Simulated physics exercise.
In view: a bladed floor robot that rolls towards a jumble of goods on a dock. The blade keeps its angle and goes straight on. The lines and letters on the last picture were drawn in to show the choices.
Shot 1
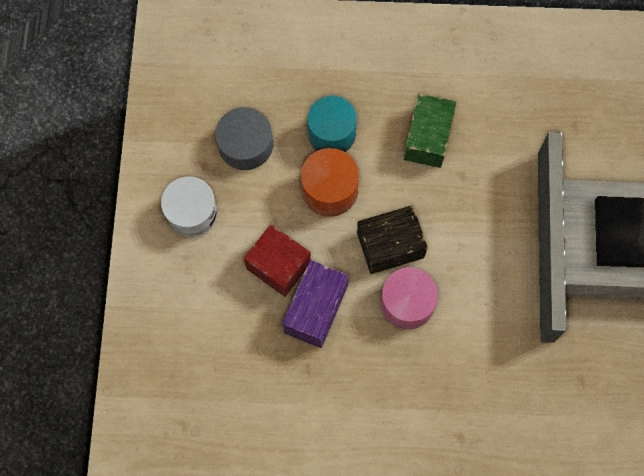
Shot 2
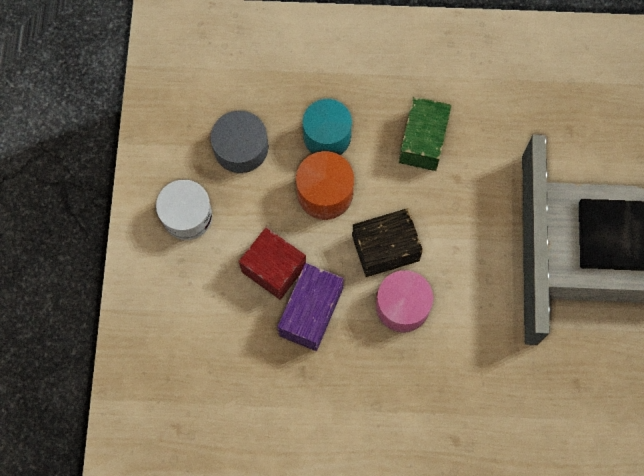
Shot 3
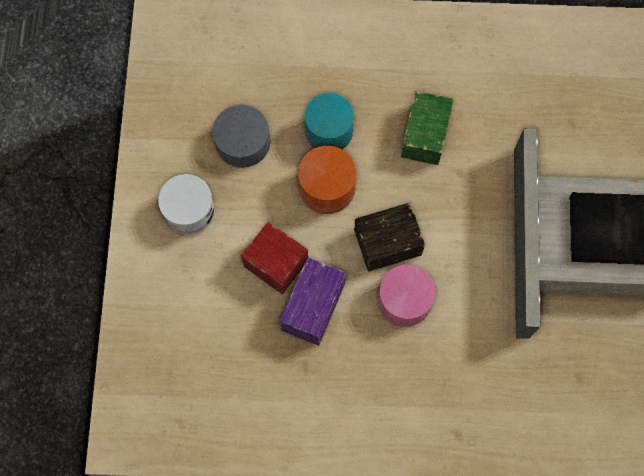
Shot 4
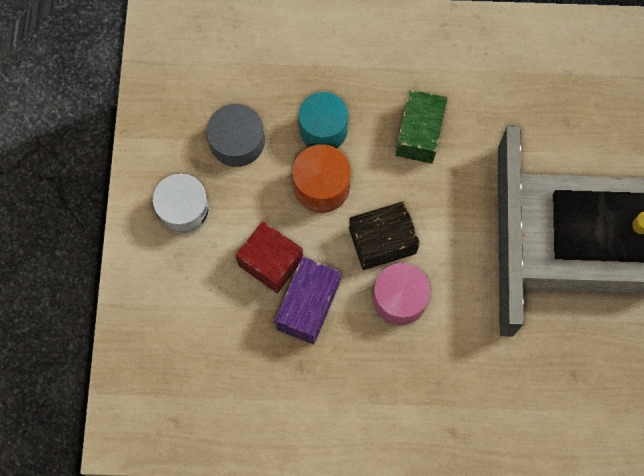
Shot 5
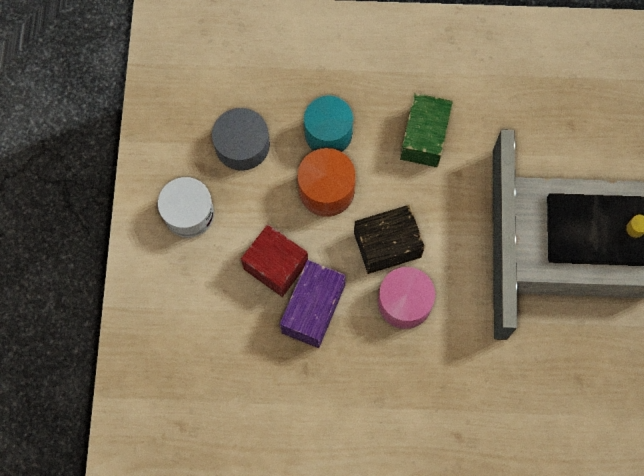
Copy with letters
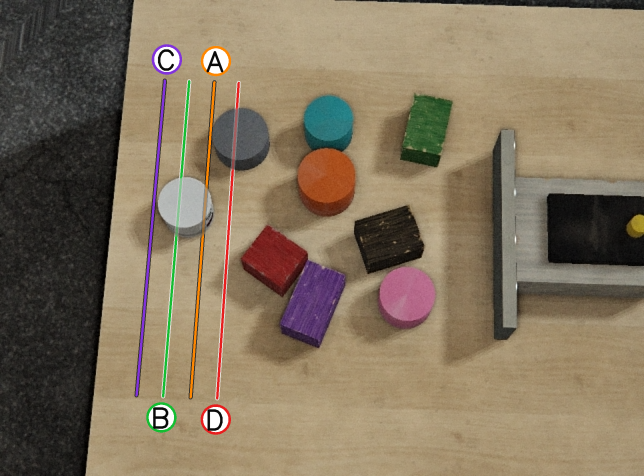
On a dock, a grey bladed robot rolled slowly left from the right side towards a jumble of colourful canisters and crates, which stayed where they were with a gap still between them.
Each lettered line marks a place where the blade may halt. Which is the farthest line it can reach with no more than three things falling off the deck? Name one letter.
At C, and not beyond.
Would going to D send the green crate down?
No.
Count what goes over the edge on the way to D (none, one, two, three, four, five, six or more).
The count is none.
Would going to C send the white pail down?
Yes.
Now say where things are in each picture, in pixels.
The first picture shows white pail (190, 208); black crate (392, 239); grey canister (244, 139).
The second picture shows robot (623, 234); pink canister (404, 302).
The third picture shows robot (614, 228); red crate (275, 258).
The fourth picture shows robot (597, 225); turquoise canister (324, 122).
The fifth picture shows robot (591, 229); white pail (187, 209); black crate (389, 239); grey canister (241, 139).
On the marked copy, A at (203, 233); B at (177, 232); C at (151, 231); D at (228, 234).
With C. Early on, robot (460, 224); green crate (398, 117); red crate (254, 255).
Further on, robot (329, 219); white pail (162, 203); red crate (162, 254).
At the end, robot (230, 216); red crate over the edge; white pail over the edge; two fallen.
As for the rest, A is within the limit but short; B is within the limit but short; D is within the limit but short.
